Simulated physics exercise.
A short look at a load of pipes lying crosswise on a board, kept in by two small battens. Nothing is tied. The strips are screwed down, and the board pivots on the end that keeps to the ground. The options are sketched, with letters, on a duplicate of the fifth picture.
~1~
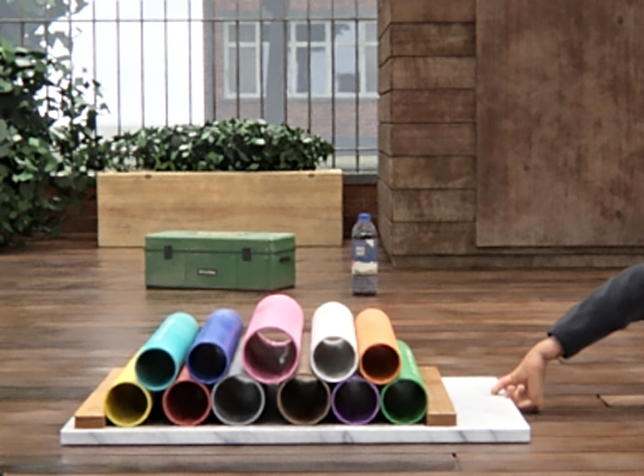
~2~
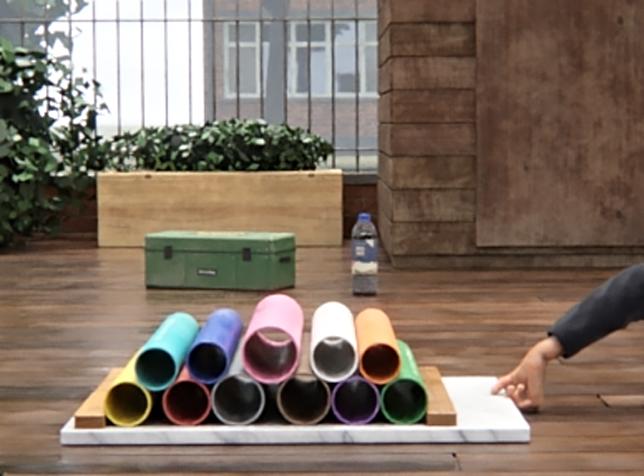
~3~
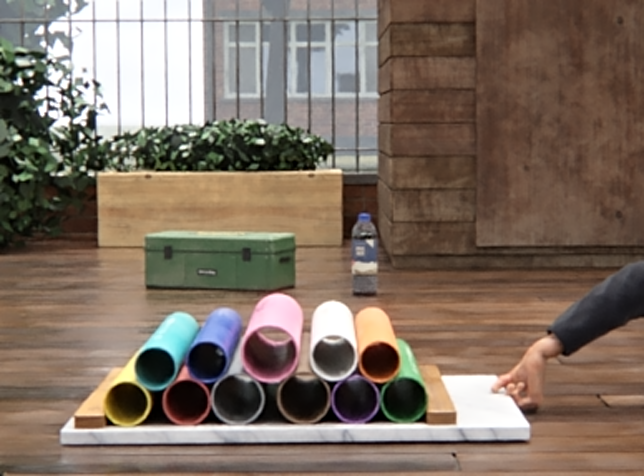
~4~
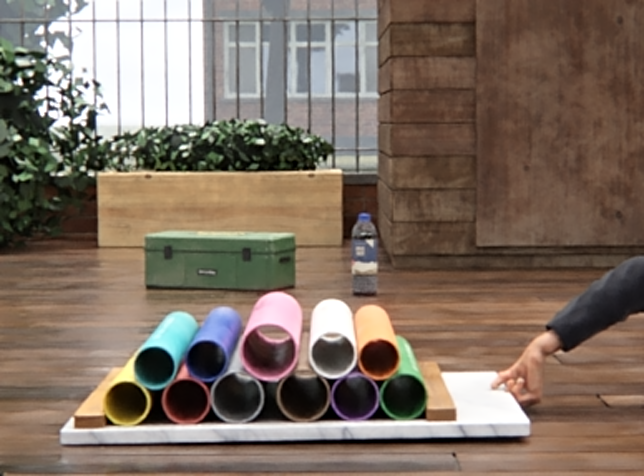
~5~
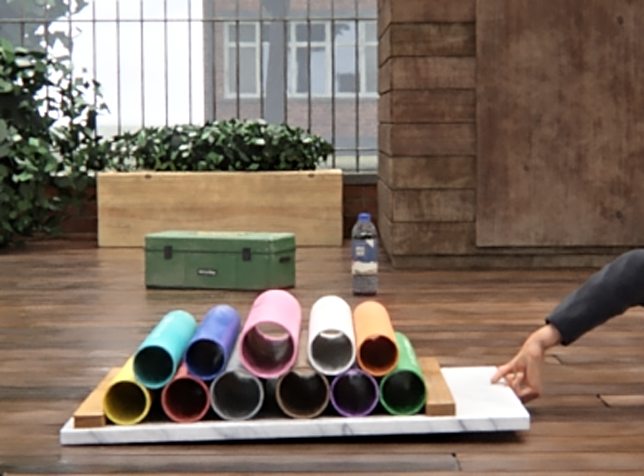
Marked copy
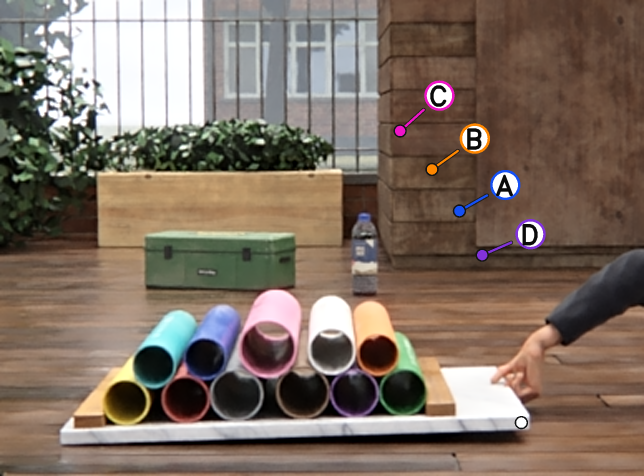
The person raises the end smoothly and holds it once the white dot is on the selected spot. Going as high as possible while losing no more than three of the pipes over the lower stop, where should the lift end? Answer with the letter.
The last mark within the limit is A.
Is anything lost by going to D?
At D: No.
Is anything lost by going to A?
At A: Yes.
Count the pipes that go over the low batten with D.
It comes to none.
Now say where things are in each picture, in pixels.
The first frame shows pink pipe (270, 354); blue pipe (208, 362); turquoise pipe (156, 368).
The second frame shows turquoise pipe (156, 368); orange pipe (380, 362).
The third frame shows board (298, 401); purple pipe (355, 400); green pipe (404, 400); blue pipe (207, 362).
The fourth frame shows board (298, 398); yellow pipe (127, 402); red pipe (187, 401).
The fifth frame shows board (298, 396); yellow pipe (126, 402); red pipe (186, 399).
On the copy, A at (460, 211); B at (432, 170); C at (400, 131); D at (482, 255); the white dot at (521, 423).
On A. First, board at 17°.
Then, board at 29°.
Finally, board at 29°, three over the low batten (pink, blue, turquoise).
By contrast, B eleven over the low batten; C eleven over the low batten; D none over the low batten.
